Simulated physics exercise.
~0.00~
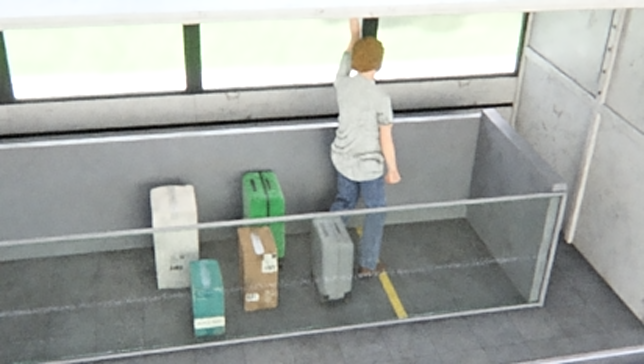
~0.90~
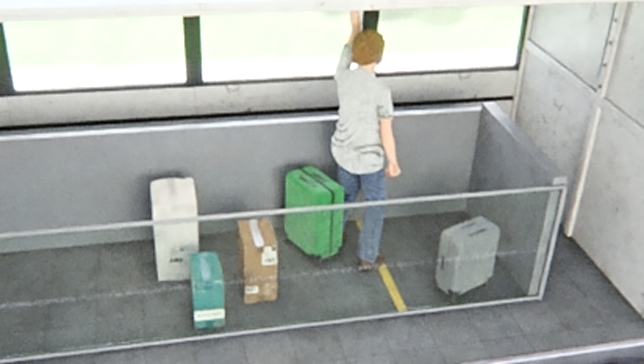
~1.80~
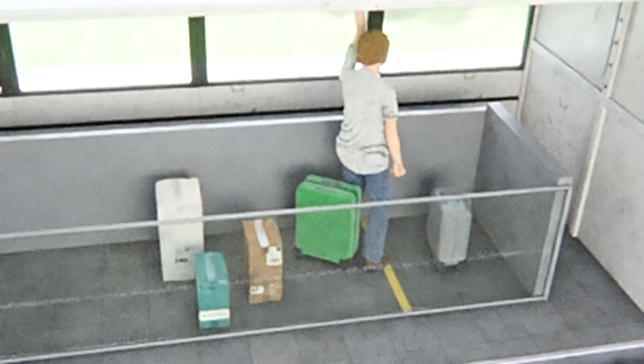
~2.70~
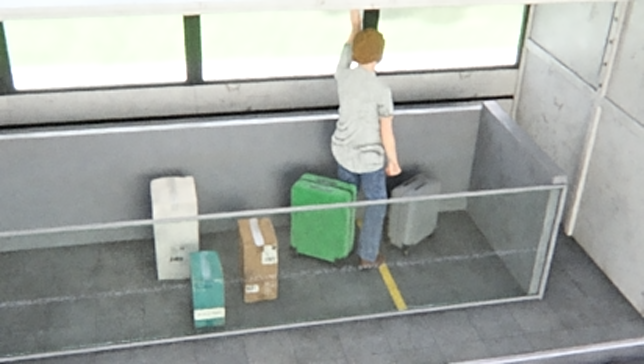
In a luggage bay, grey and green cases roll right before the grey returns partway.
